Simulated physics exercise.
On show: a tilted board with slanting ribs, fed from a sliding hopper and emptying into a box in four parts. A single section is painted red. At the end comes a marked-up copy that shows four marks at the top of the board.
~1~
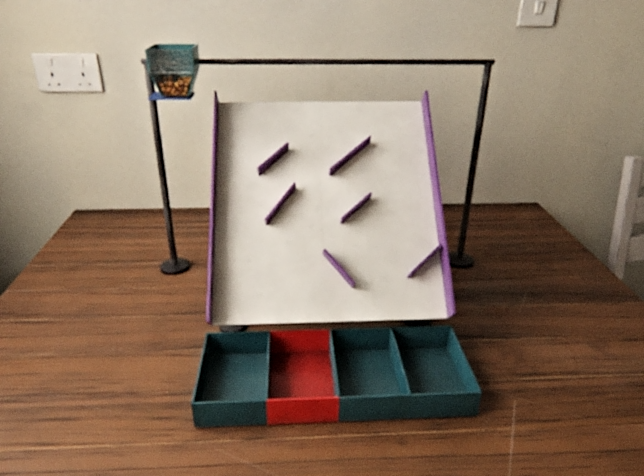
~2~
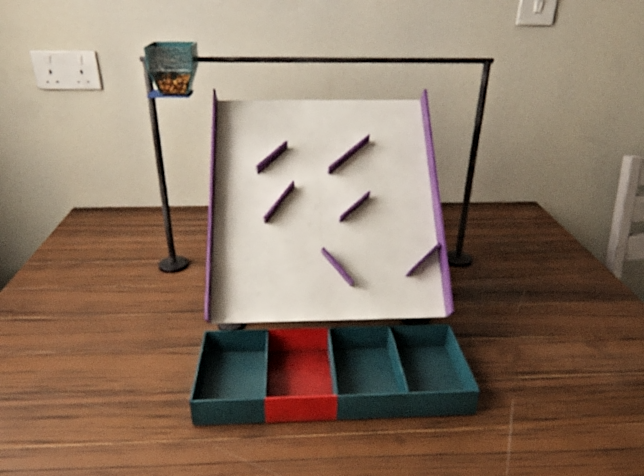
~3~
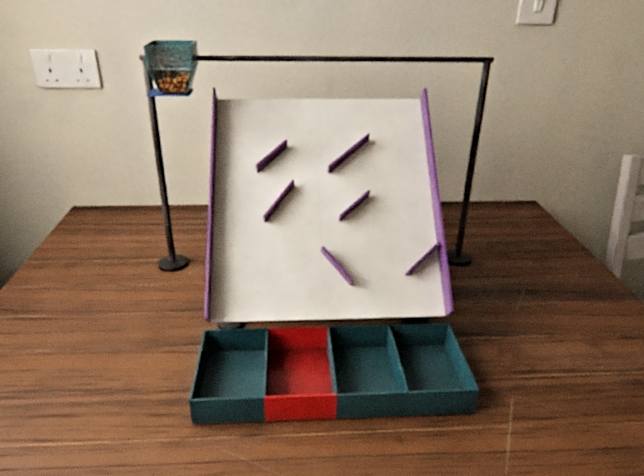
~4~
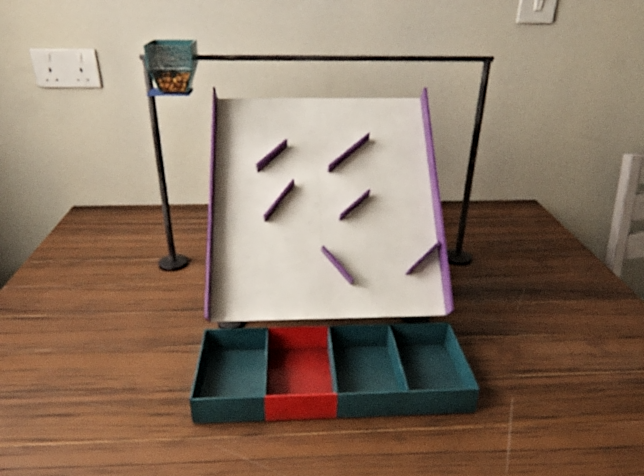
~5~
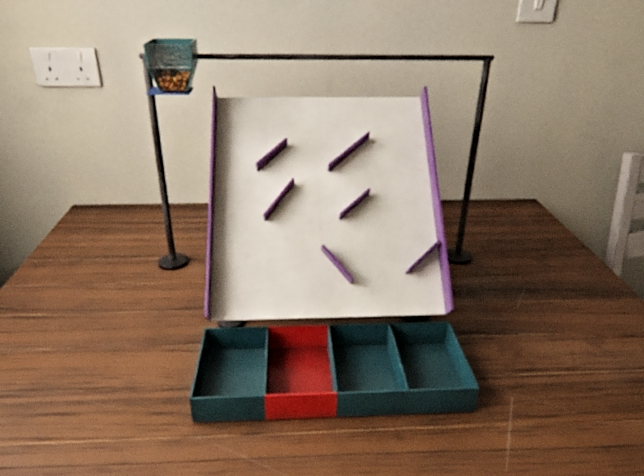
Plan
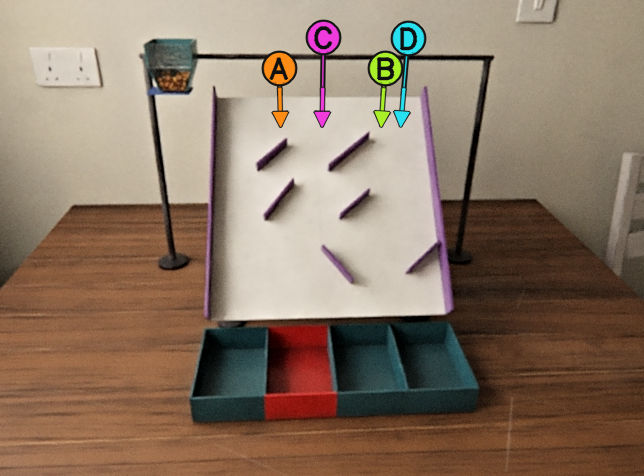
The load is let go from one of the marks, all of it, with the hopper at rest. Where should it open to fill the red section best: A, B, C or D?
I would pick mark C.
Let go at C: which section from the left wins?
The second.
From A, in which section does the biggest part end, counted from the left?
The first.
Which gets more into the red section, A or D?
Mark A.
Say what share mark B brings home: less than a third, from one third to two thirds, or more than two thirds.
Mark B gives less than a third.
On the marked copy, mark A meets the board at (280, 121); mark B meets the board at (381, 121); mark C meets the board at (322, 121); mark D meets the board at (401, 121).
With A, roughly a quarter in the red section, the larger part in other sections, just a few outside the box.
With B, about a tenth in the red section, almost all in other sections.
With C, the larger part in the red section, about a tenth in other sections, about a tenth outside the box.
With D, just a few in the red section, almost all in other sections.
